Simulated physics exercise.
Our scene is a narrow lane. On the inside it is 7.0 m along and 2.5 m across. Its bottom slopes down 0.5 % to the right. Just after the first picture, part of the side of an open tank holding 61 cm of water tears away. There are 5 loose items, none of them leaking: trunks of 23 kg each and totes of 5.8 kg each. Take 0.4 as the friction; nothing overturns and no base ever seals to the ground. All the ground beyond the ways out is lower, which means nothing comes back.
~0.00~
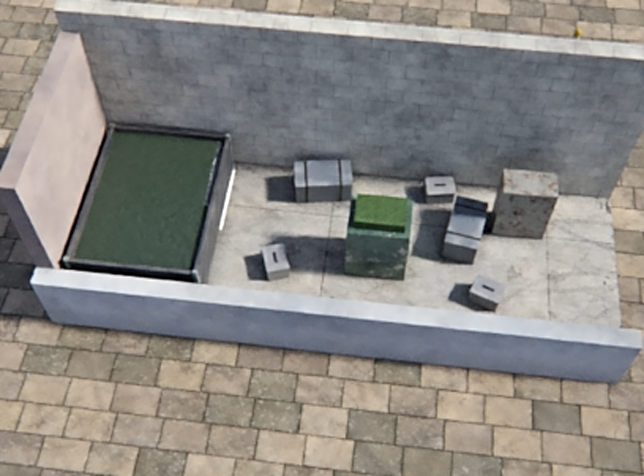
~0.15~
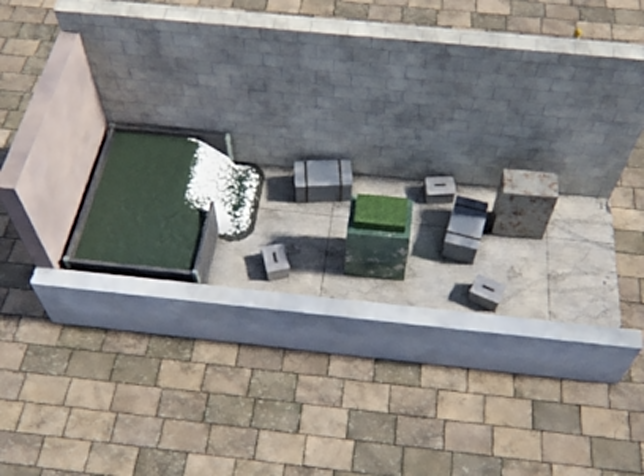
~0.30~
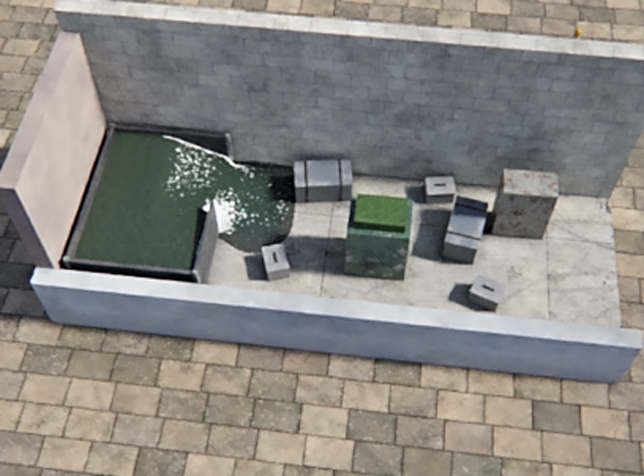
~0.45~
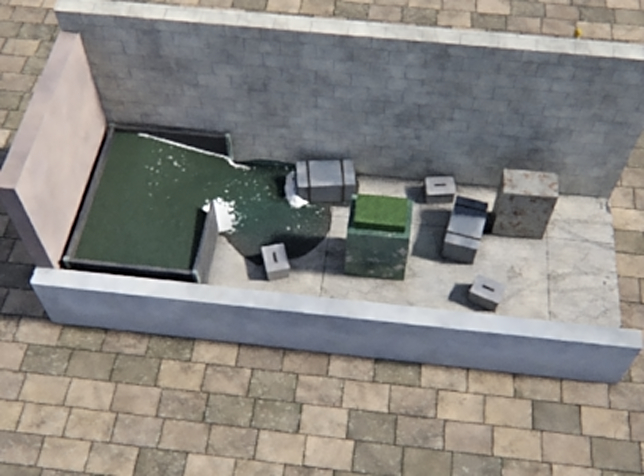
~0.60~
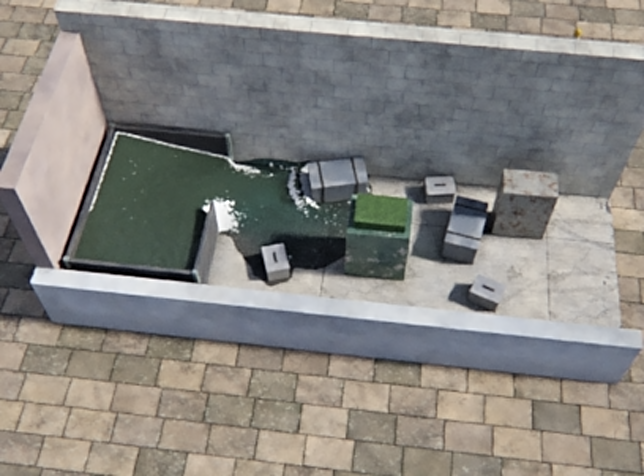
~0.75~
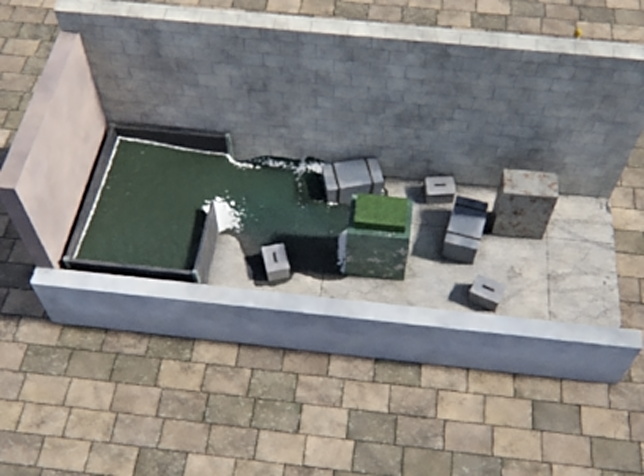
The clip opens on a narrow walled lane with a tank of dark green water at the left and grey boxes scattered across pale ground. Part of the tank's right side gives way, and foaming water spreads rightward around the nearer boxes, pushing the one by the back wall slightly right.
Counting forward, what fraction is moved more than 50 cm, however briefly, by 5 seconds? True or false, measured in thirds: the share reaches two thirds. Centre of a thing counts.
True.
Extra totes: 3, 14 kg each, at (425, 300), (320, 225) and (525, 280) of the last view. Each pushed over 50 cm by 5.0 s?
Within, beyond, beyond.
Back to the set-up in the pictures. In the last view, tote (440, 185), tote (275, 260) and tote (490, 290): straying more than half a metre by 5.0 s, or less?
First exceeds it, second does not reach it, third exceeds it.
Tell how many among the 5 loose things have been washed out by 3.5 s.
I count 2 of them.
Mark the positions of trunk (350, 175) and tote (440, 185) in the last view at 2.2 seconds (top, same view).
I'd say close to (484, 225) and close to (582, 196).
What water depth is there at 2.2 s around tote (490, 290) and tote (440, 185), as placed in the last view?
Around 4 cm and 9 cm.
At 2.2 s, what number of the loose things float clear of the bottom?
2 of them.
After 1.1 s 1 of 5 are over 50 cm from their spots; 0 afloat.
After 2.2 s 3 of 5 are over 50 cm from their spots; 2 afloat.
After 3.5 s 4 of 5 are over 50 cm from their spots; 2 afloat.
After 5.0 s 4 of 5 are over 50 cm from their spots, and 4 have been at some point; 0 afloat.
